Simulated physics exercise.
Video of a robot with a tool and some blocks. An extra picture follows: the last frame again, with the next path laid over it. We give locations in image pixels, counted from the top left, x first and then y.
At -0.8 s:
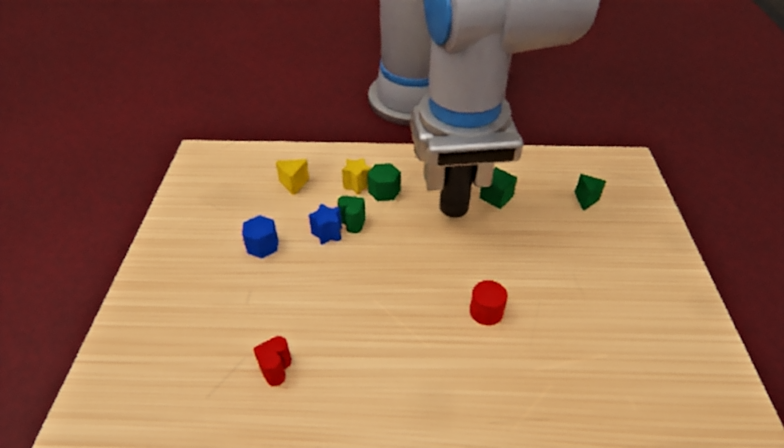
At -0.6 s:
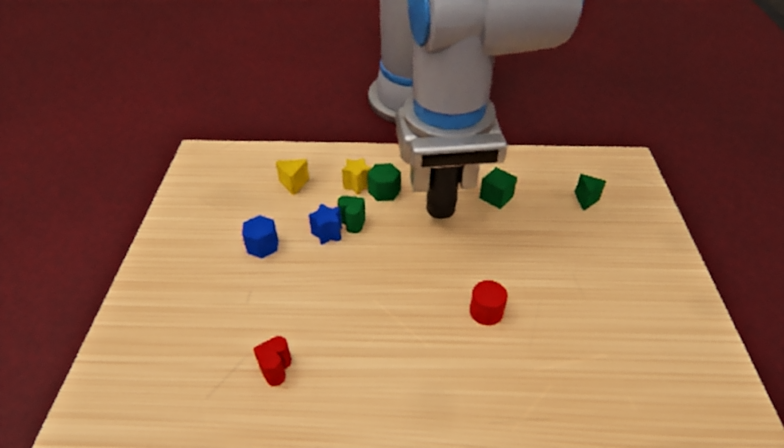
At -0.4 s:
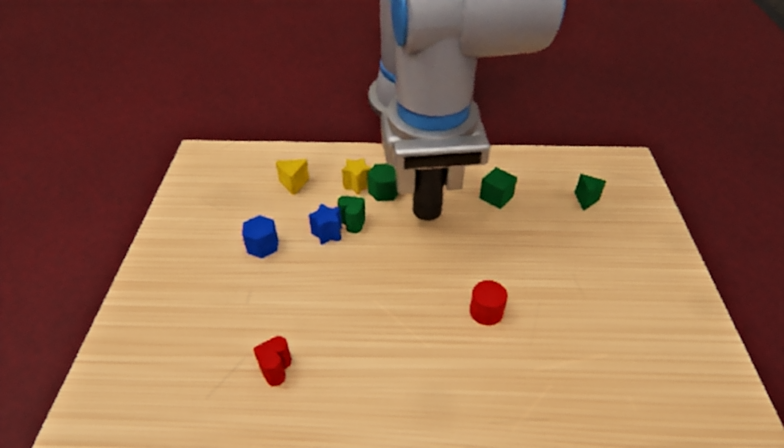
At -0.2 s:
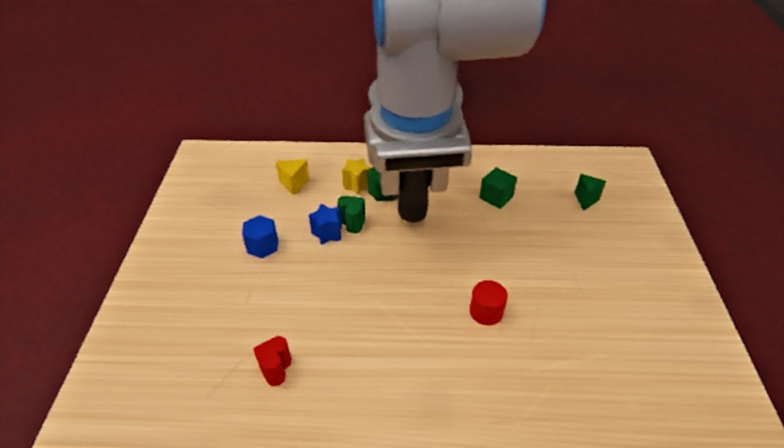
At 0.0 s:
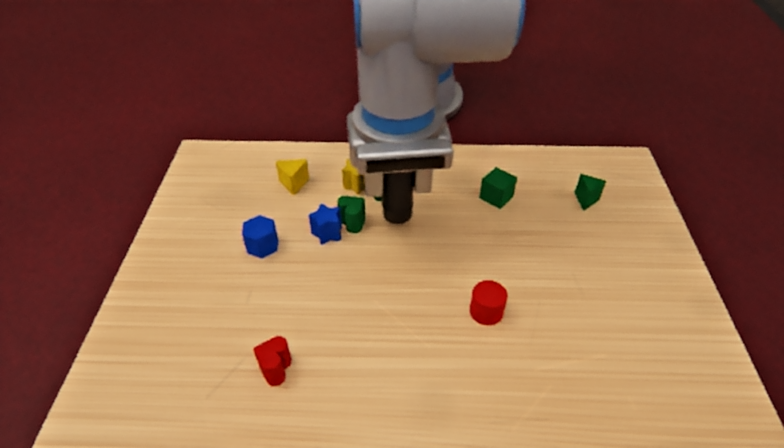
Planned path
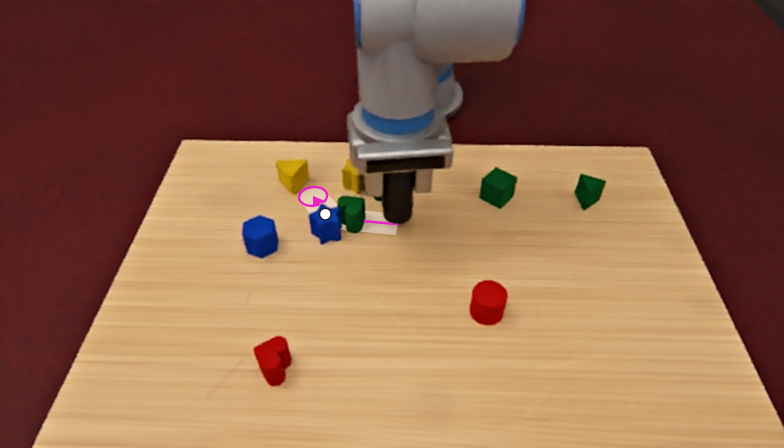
In this clip, a robot arm holding a dark cylindrical tool moves steadily left along the far side of a wooden table, nearing a green heart block beside a blue star, while the scattered colored blocks stay still.
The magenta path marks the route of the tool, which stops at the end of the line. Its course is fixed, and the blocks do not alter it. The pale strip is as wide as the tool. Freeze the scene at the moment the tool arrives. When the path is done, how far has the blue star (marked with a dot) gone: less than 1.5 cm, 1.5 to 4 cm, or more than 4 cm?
Between 1.5 and 4 cm.
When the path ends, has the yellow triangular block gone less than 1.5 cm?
Short answer: Yes.
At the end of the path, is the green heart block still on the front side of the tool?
No
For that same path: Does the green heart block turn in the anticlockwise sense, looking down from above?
Yes
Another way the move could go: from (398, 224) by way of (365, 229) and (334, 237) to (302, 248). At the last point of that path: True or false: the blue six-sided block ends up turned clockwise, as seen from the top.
It is false.
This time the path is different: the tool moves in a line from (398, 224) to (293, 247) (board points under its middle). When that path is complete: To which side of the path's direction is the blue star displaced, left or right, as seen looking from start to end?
Displaced right.
The drawn path runs from (398, 224) via (363, 221) and (331, 215), ending at (313, 196); the dot is on the blue star.
The first path, step by step. One third of the way, tool at (361, 211); blue star at (317, 217), turned 15° anticlockwise; green heart block at (334, 204), turned 15° anticlockwise.
Two thirds of the way, tool at (329, 204); blue star at (302, 219), turned 75° anticlockwise; green heart block at (301, 201), turned 45° anticlockwise.
At the end, tool at (312, 187); yellow triangular block not moved; blue star at (302, 219), turned 75° anticlockwise; green heart block at (297, 200), turned 60° anticlockwise.
